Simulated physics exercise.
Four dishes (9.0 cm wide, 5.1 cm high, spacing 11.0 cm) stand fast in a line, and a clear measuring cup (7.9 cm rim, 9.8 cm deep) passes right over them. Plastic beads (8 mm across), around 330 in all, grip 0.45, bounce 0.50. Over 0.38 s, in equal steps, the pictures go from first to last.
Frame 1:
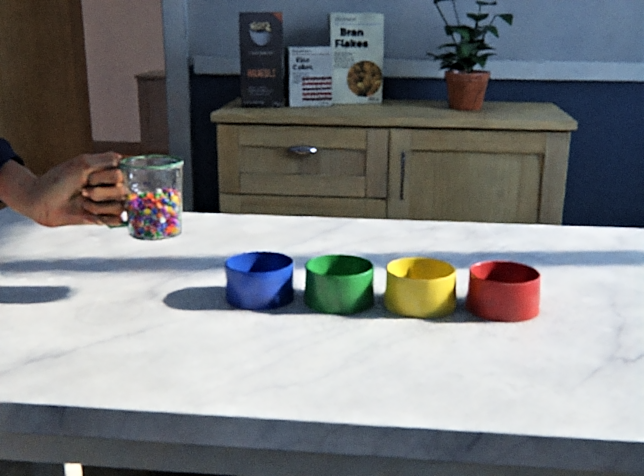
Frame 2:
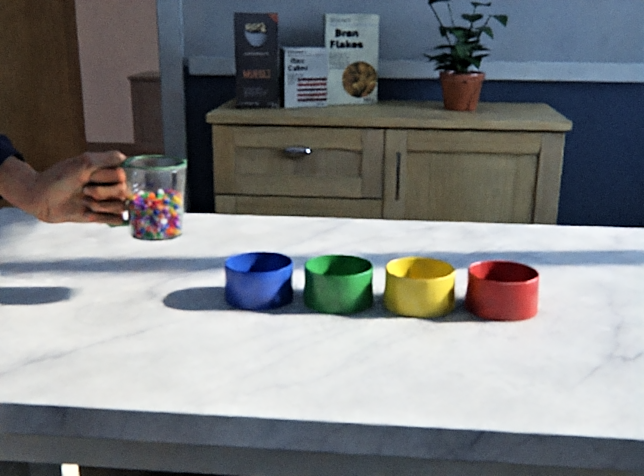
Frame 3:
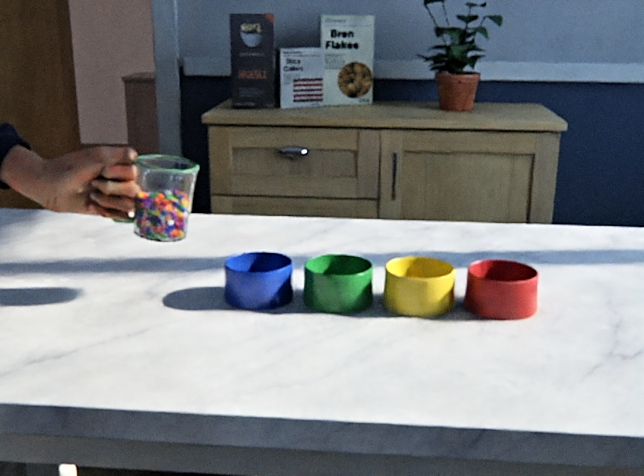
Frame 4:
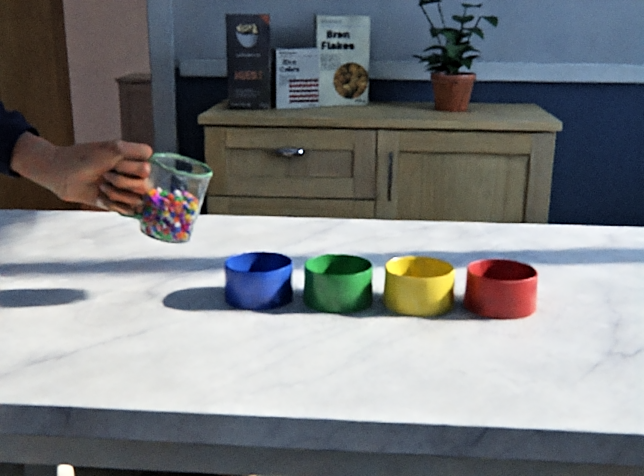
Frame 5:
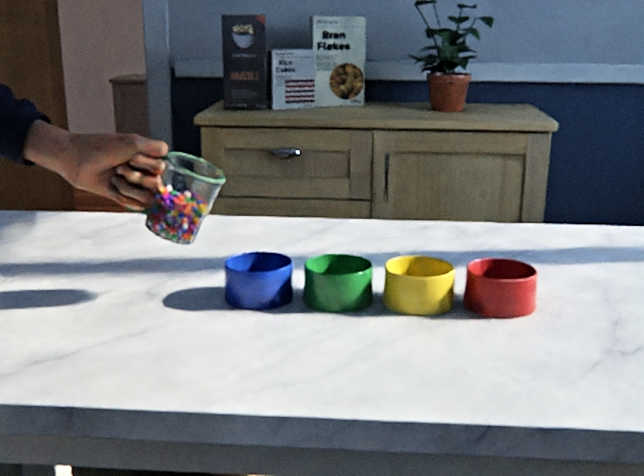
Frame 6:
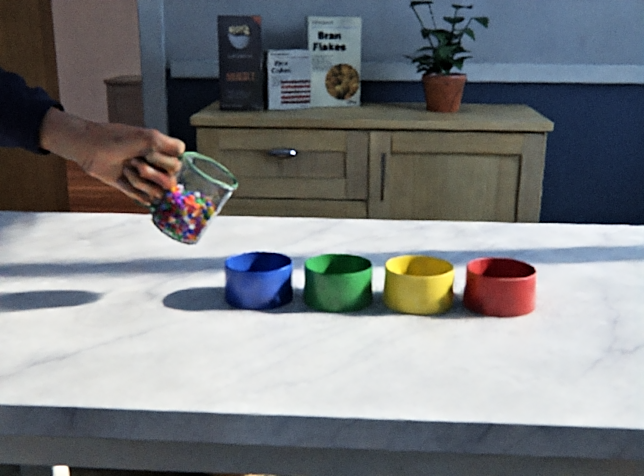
The footage shows a hand holding a clear measuring cup of multicoloured beads to the left of blue, green, yellow and red dishes on a marble-patterned table, then moving it a short way right while gradually tilting it rightward.
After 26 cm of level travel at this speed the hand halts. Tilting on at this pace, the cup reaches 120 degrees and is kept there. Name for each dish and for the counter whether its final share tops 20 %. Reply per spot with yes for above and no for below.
Red dish: No, below. Blue dish: No, below. Green dish: Yes, above. Yellow dish: No, below. Counter: Yes, above.
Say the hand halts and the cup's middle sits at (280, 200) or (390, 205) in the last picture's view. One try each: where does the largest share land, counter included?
Try 1 - green; try 2 - green.
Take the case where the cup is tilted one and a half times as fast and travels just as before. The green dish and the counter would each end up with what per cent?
Shares: Green dish 70, counter 20.
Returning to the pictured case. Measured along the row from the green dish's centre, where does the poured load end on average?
The load's average lands around 4 cm in the plus-x direction.
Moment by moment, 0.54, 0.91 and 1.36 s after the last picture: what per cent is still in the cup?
At the three moments: 100, 60 and 0 percent.
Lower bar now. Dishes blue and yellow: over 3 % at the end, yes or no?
Blue: False; yellow: True.
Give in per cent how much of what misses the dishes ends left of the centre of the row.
Share on that side: Roughly 40 %.
Then, 0.54 s after the last picture, tilt 86 degrees; cup holds 100 %.
Then, 0.91 s after the last picture, tilt 120 degrees; cup holds 60 %, green 40 %.
Then, 1.36 s after the last picture, tilt 120 degrees; cup holds 0 %, green 60 %, yellow 10 %.
In the end, red 0 %, blue 0 %, green 60 %, yellow 10 %, counter 30 %.
